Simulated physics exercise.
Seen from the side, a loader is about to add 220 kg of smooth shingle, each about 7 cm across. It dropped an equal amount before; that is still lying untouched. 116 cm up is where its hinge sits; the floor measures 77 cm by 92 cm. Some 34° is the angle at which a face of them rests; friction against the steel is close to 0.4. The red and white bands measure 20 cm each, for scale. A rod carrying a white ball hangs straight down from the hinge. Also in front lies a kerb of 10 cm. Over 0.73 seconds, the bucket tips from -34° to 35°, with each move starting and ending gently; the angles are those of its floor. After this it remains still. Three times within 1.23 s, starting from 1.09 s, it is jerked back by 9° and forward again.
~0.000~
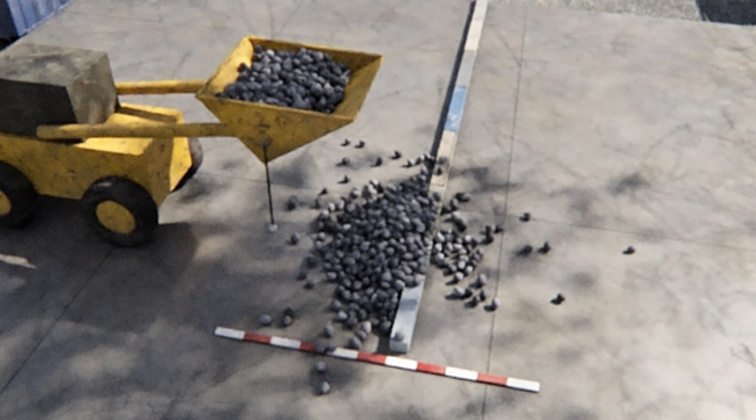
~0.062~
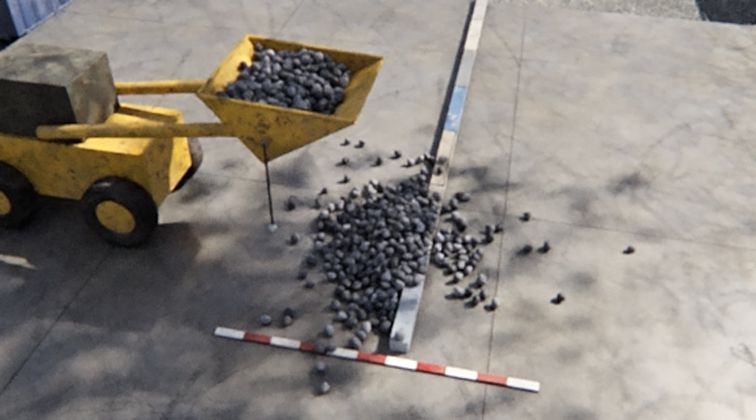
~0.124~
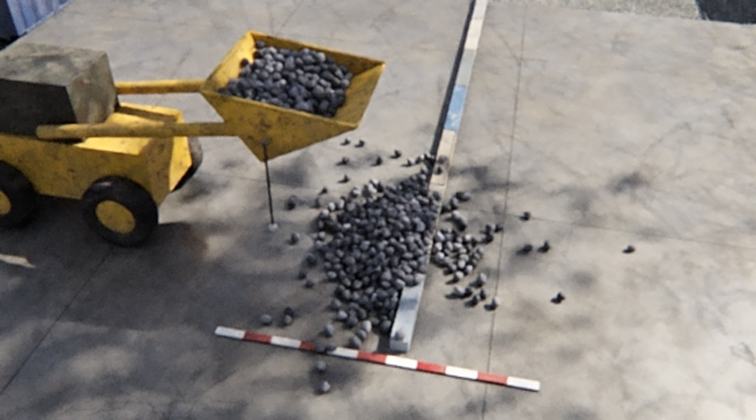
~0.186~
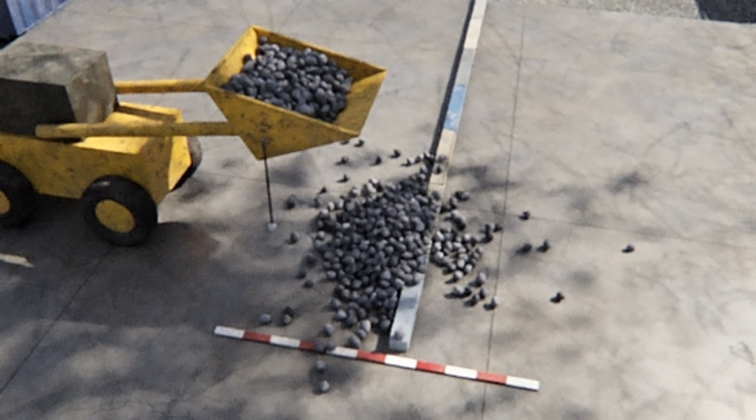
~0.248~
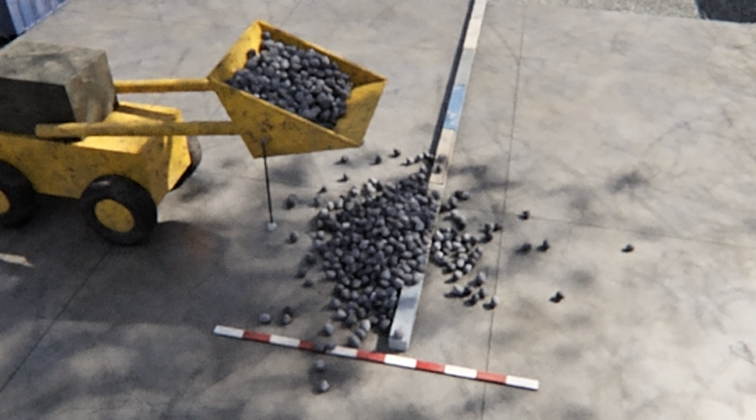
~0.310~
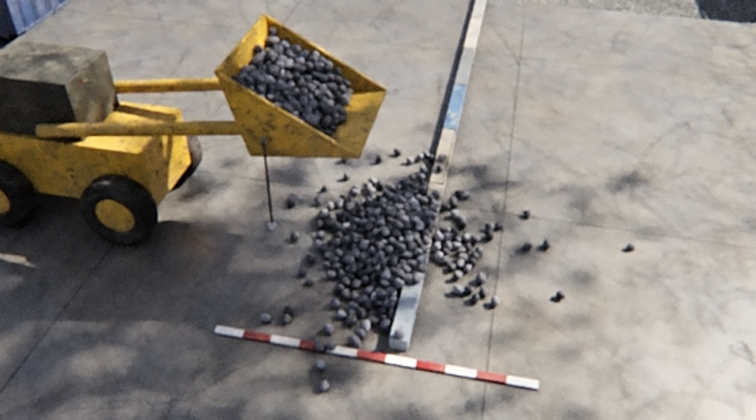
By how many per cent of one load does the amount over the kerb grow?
It grows by about 45 per cent of one load.
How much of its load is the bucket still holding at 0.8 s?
Some 80 percent, roughly.
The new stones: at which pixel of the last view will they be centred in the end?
(414, 235).
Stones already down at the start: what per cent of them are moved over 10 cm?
15 per cent.
After 0.6 s the floor is at 24°; in per cent of one load, 100 in the bucket, 90 on this side of the kerb, 10 over the kerb; the foremost stones are at (535, 256).
After 0.8 s the floor is at 35°; in per cent of one load, 78 in the bucket, 111 on this side of the kerb, 10 over the kerb; the foremost stones are at (535, 256).
After 2.8 s the floor is at 35°; in per cent of one load, 0 in the bucket, 145 on this side of the kerb, 55 over the kerb; the foremost stones are at (603, 276).
After 5.2 s the floor is at 35°; in per cent of one load, 0 in the bucket, 145 on this side of the kerb, 55 over the kerb; the foremost stones are at (603, 276). Net gain over the kerb, 45.
